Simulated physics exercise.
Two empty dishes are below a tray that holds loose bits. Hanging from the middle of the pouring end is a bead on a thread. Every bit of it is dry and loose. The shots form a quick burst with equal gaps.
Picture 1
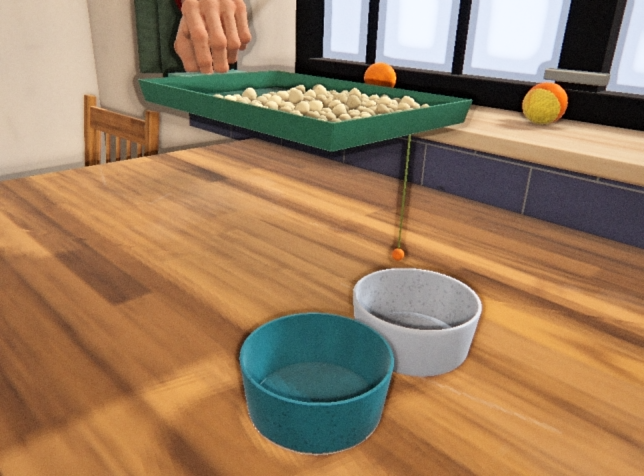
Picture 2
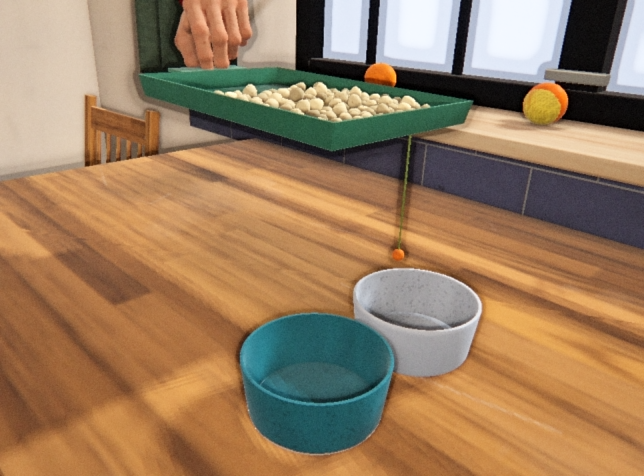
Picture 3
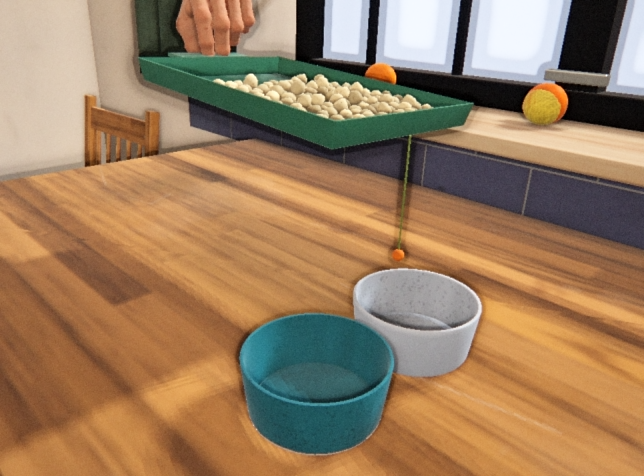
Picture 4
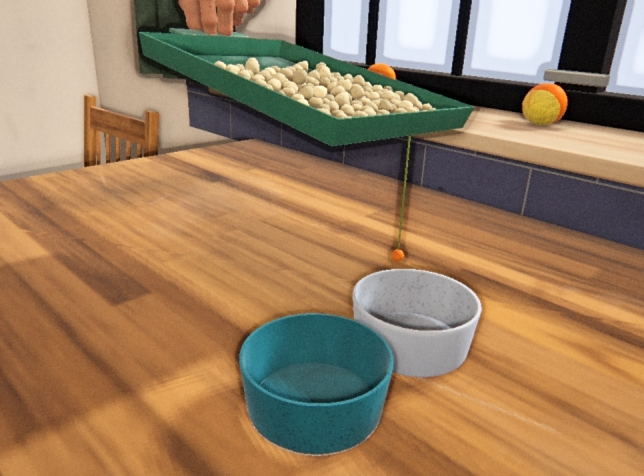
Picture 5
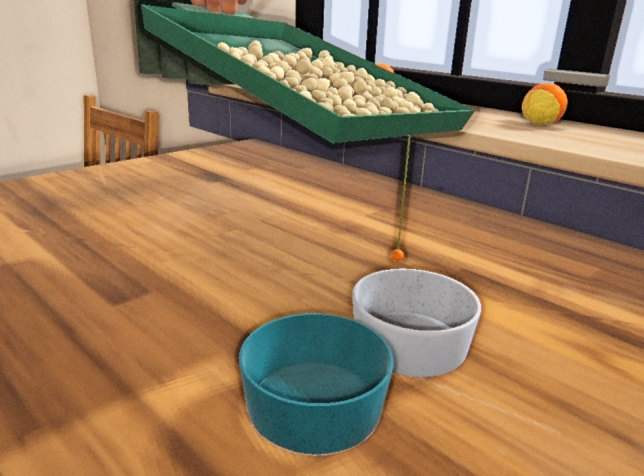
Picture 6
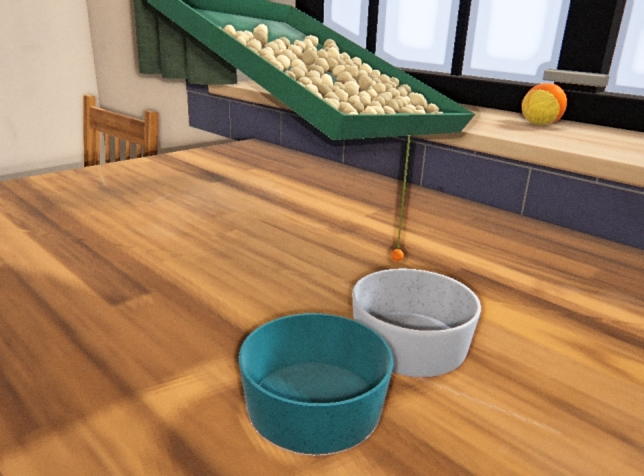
A green tray of pale, round nuts is held by a hand above a wooden table in a sunlit room, seen from slightly above. Below it sit a teal dish and, behind to its right, a white one, while a small orange bead hangs on a thread near them and orange balls rest by the window. The hand raises the tray's left end, steepening its slope toward the right as the nuts shift slightly and the view stays still.
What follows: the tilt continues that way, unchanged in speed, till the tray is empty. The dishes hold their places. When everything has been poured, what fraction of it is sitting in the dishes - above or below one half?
The greater share is going to end up outside the dishes.
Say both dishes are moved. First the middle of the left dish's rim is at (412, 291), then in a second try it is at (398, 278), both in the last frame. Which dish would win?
Well, first the right-hand one, then the right-hand one.
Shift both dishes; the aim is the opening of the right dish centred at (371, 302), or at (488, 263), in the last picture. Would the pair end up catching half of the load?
The pair would catch the lesser share the first time and the greater share the second time.
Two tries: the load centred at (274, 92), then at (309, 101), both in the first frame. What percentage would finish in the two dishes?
Shares in turn: 20 % and 20 %.
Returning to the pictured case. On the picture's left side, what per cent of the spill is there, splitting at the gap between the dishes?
About 0 per cent.
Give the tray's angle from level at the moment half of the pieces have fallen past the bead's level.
About 115° of tilt.
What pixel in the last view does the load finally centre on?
At about (488, 302), give or take.
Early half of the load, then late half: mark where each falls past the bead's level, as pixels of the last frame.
It goes through near (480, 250) first, then near (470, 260).
Shortly afterwards, tray tipped steeply; all but a few on the tray; only a few in the air.
Next, tray tipped past a quarter turn; the bulk on the tray; only a few in the right dish; only a few outside both; a little in the air.
Some moments later, tray tipped past a quarter turn; a little in the right dish; the bulk outside both.
In the end, tray tipped past a quarter turn; none at all in the left dish; a little in the right dish; the bulk outside both.
